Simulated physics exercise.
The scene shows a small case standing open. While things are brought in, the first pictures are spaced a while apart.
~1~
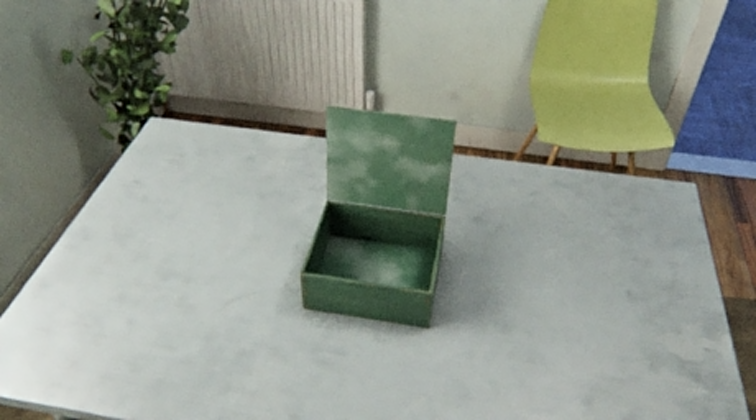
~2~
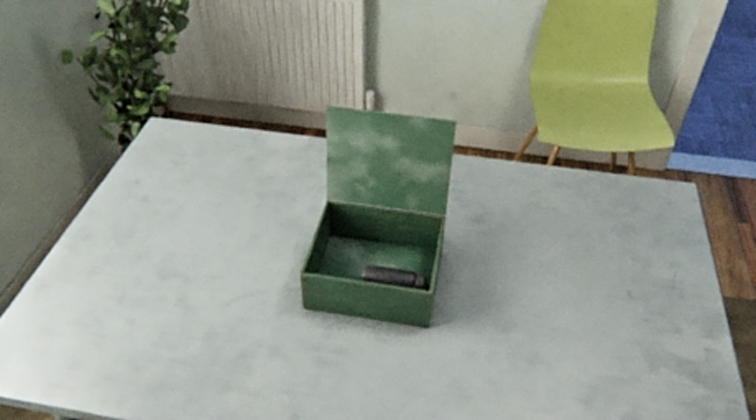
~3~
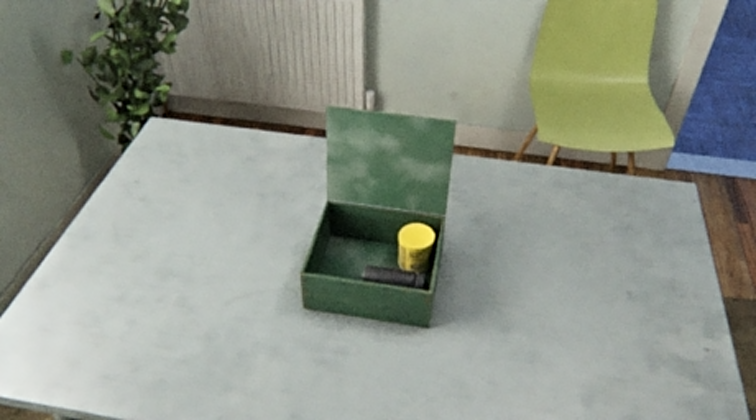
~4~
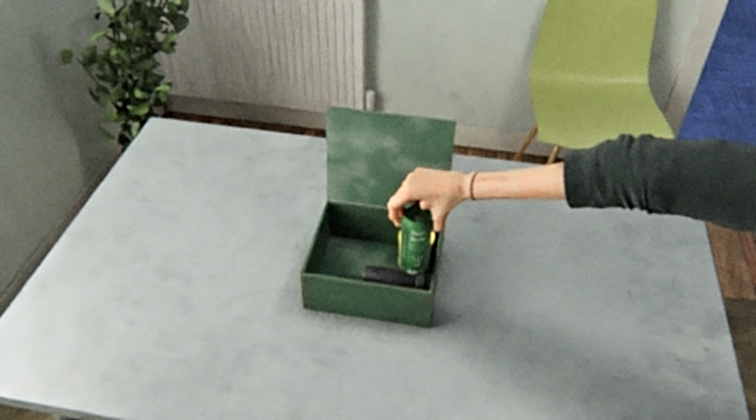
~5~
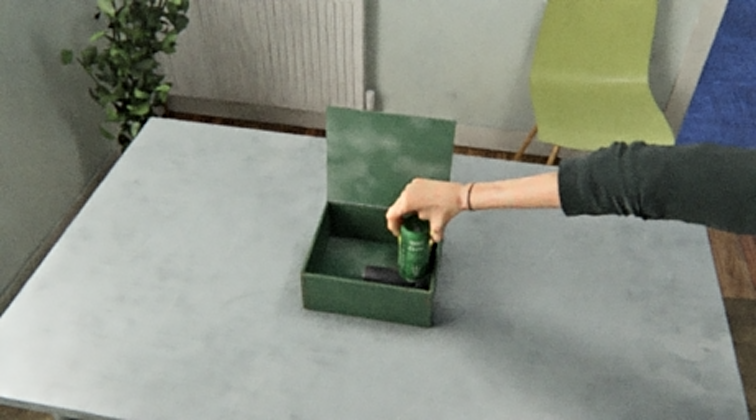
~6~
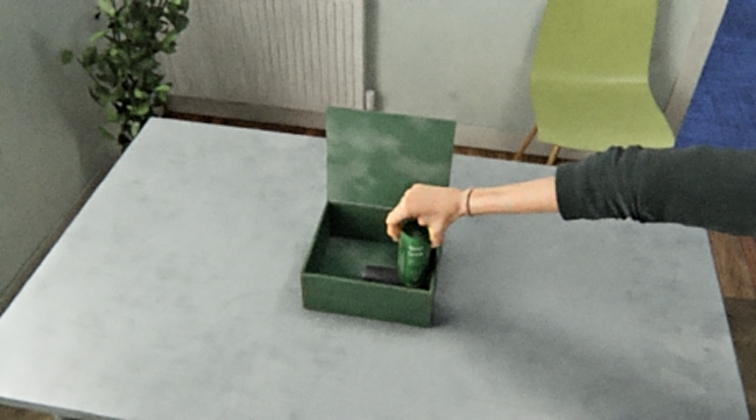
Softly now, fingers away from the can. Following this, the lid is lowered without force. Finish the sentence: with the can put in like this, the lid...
The lid stays ajar.
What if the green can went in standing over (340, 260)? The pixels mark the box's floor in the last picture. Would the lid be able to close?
Result: Lid not shut.
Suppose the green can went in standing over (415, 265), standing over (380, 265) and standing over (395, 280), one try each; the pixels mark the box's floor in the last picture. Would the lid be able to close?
Going through the three tries, the lid hangs open, then hangs open, then settles all the way.
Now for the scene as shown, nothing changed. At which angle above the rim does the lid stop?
Roughly 20°.
Then, 1.20 s on from there, lid starting down; green can turned 43° from how it was put near (412, 273); black shaker shifted a little.
Then, 1.70 s on from there, lid 49° above the rim; green can turned 43° from how it was put near (412, 273); black shaker shifted a little.
In the end, lid 20° above the rim; toppled in the box, green can; the other 2 unmoved. At the end, from the last picture's camera, green can near (412, 272).
